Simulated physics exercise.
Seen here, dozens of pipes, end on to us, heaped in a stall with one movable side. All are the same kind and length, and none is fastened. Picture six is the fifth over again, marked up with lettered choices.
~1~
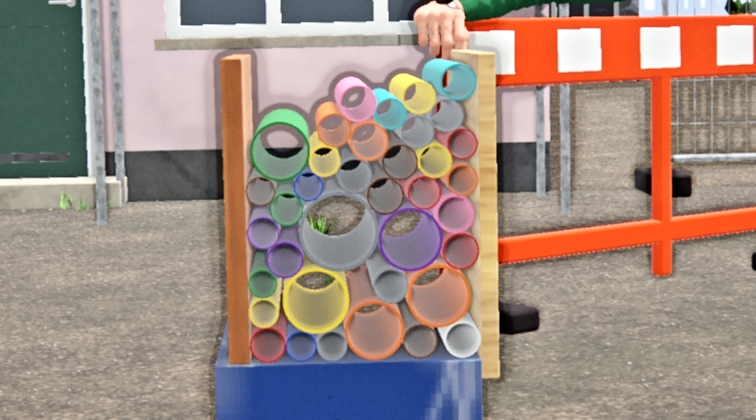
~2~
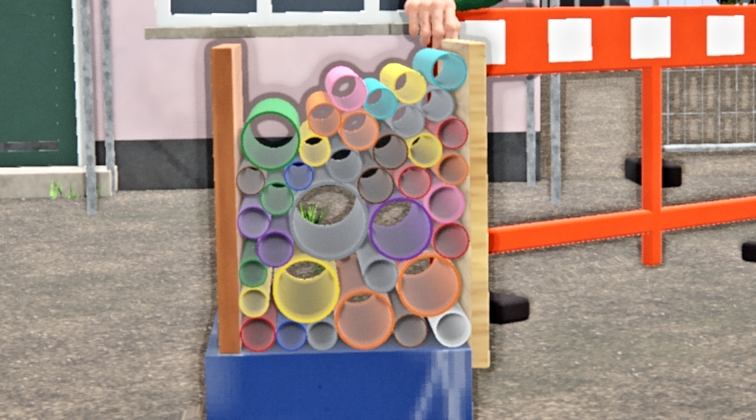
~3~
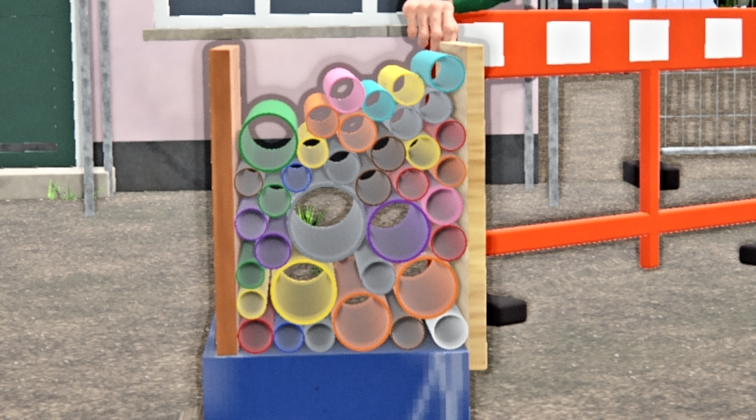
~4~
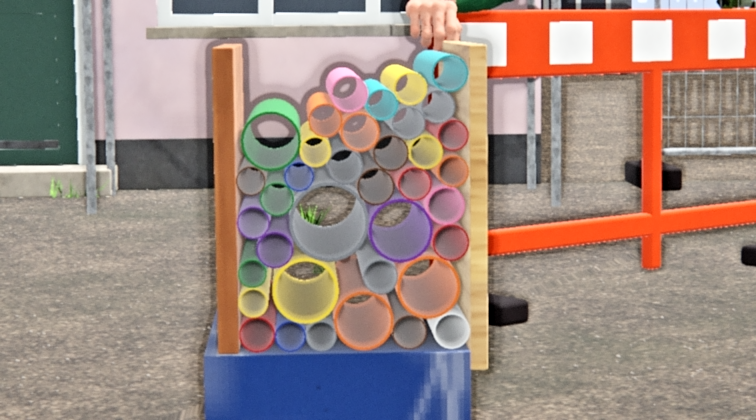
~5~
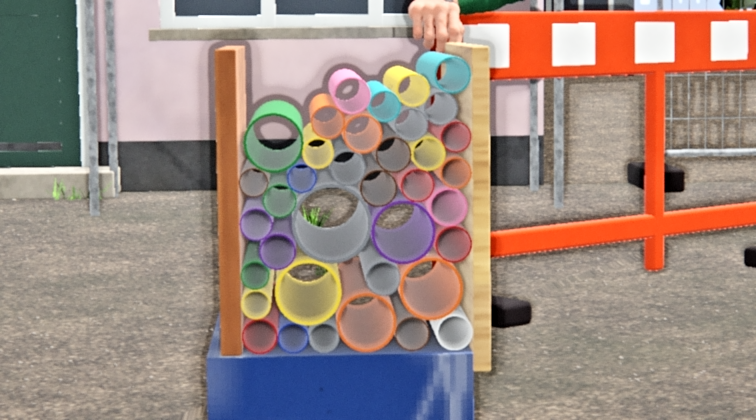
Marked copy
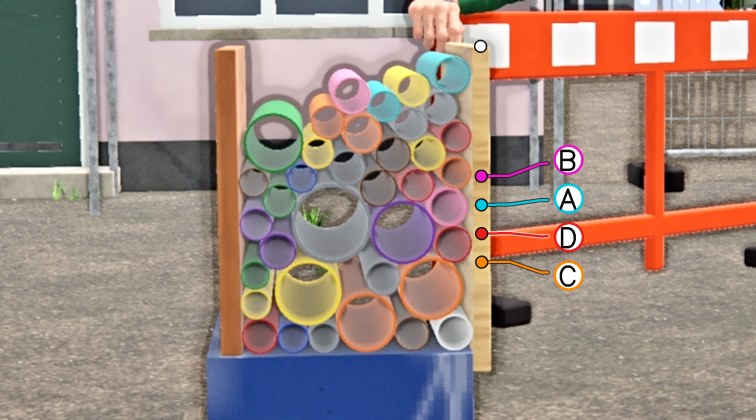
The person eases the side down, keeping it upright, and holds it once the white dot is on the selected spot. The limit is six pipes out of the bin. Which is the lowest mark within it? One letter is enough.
Stop at B.
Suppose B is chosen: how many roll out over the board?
At B the number is four.
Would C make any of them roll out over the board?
Yes, at C.
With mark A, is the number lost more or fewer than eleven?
Fewer than eleven.
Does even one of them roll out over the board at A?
At A: Yes.
On the copy, A at (481, 205); B at (481, 176); C at (482, 262); D at (481, 234); the white dot at (480, 46).
On B. First, top of the board (472, 105).
Then, top of the board (472, 173).
Finally, top of the board (472, 176), four out over the board.
By contrast, A more than six out over the board; C more than six out over the board; D more than six out over the board.
